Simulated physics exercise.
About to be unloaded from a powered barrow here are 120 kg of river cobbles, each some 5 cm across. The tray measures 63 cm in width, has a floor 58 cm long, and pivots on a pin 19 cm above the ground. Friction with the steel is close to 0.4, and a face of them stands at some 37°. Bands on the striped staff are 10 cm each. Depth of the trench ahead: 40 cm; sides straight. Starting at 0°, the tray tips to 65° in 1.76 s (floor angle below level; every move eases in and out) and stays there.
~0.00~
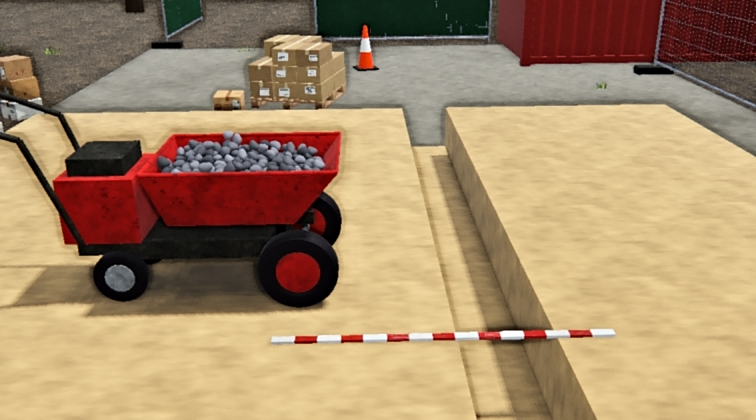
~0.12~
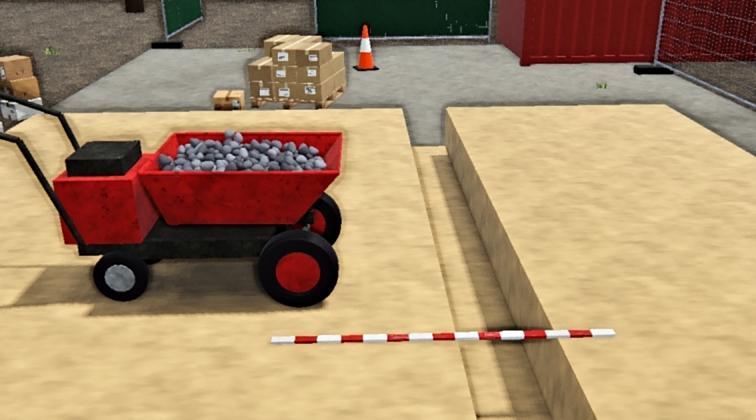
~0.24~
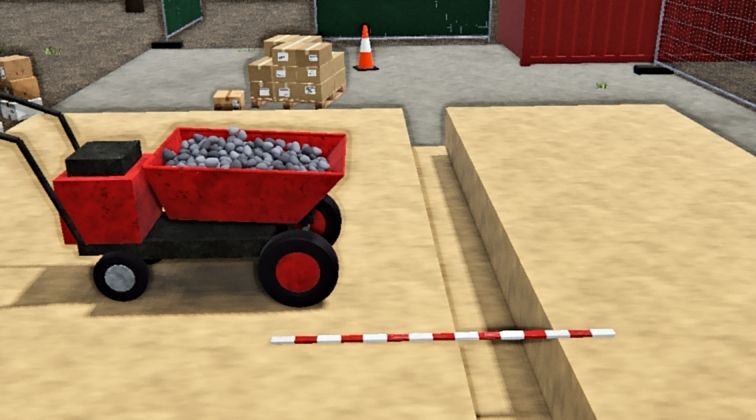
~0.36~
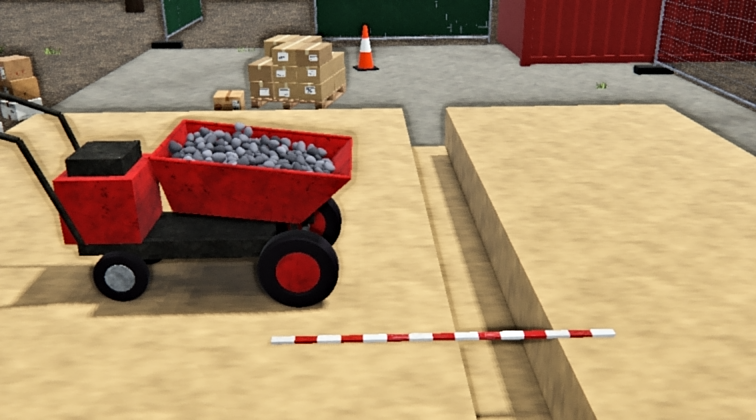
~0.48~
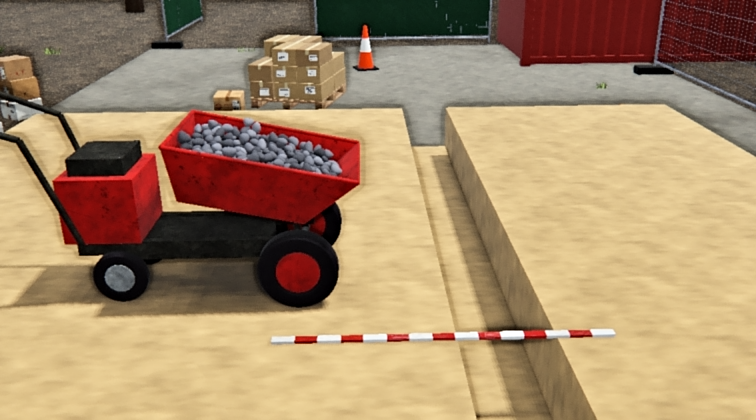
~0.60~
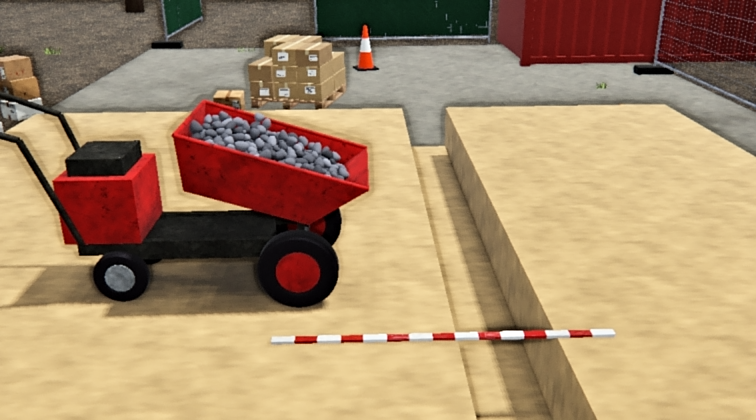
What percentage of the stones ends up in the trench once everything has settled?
About 74 per cent.
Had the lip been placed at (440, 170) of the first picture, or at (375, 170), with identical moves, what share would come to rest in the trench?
I'd expect close to 65 per cent at the first and 100 per cent at the second.
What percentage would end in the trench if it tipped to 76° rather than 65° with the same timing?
It would come to about 70 percent.
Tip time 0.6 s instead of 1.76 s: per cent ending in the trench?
With that timing, about 85 per cent.
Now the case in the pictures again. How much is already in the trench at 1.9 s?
About 25 per cent by then.
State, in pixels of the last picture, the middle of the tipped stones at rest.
The tipped stones centre close to (469, 326).
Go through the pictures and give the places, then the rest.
Lip at (337, 173), floor tilted 0°, highest stones at (232, 146), in the first picture.
Lip at (339, 173), floor tilted 1°, highest stones at (234, 145); the stones move at 0.1 m/s on average, in the second picture.
Lip at (343, 175), floor tilted 3°, highest stones at (223, 141); the stones move at 0.2 m/s on average, in the third picture.
Lip at (350, 178), floor tilted 7°, highest stones at (222, 136); the stones move at 0.3 m/s on average, in the fourth picture.
The tray is at 12°, its lip at (359, 183); the top of the load is at (219, 129); the stones move at 0.4 m/s on average, in the fifth picture.
The tray is at 18°, its lip at (368, 190); the top of the load is at (228, 121); the stones move at 0.4 m/s on average, in the sixth picture.
After 1.3 s the floor is at 55°; 100 % in the tray; the foremost stones are at (406, 217).
After 1.9 s the floor is at 65°; 57 % in the tray, 19 % short of the trench, 25 % in the trench; the foremost stones are at (511, 340).
After 2.2 s the floor is at 65°; 31 % in the tray, 21 % short of the trench, 48 % in the trench; the foremost stones are at (517, 330).
After 4.2 s the floor is at 65°; 0 % in the tray, 26 % short of the trench, 74 % in the trench; the foremost stones are at (514, 319).
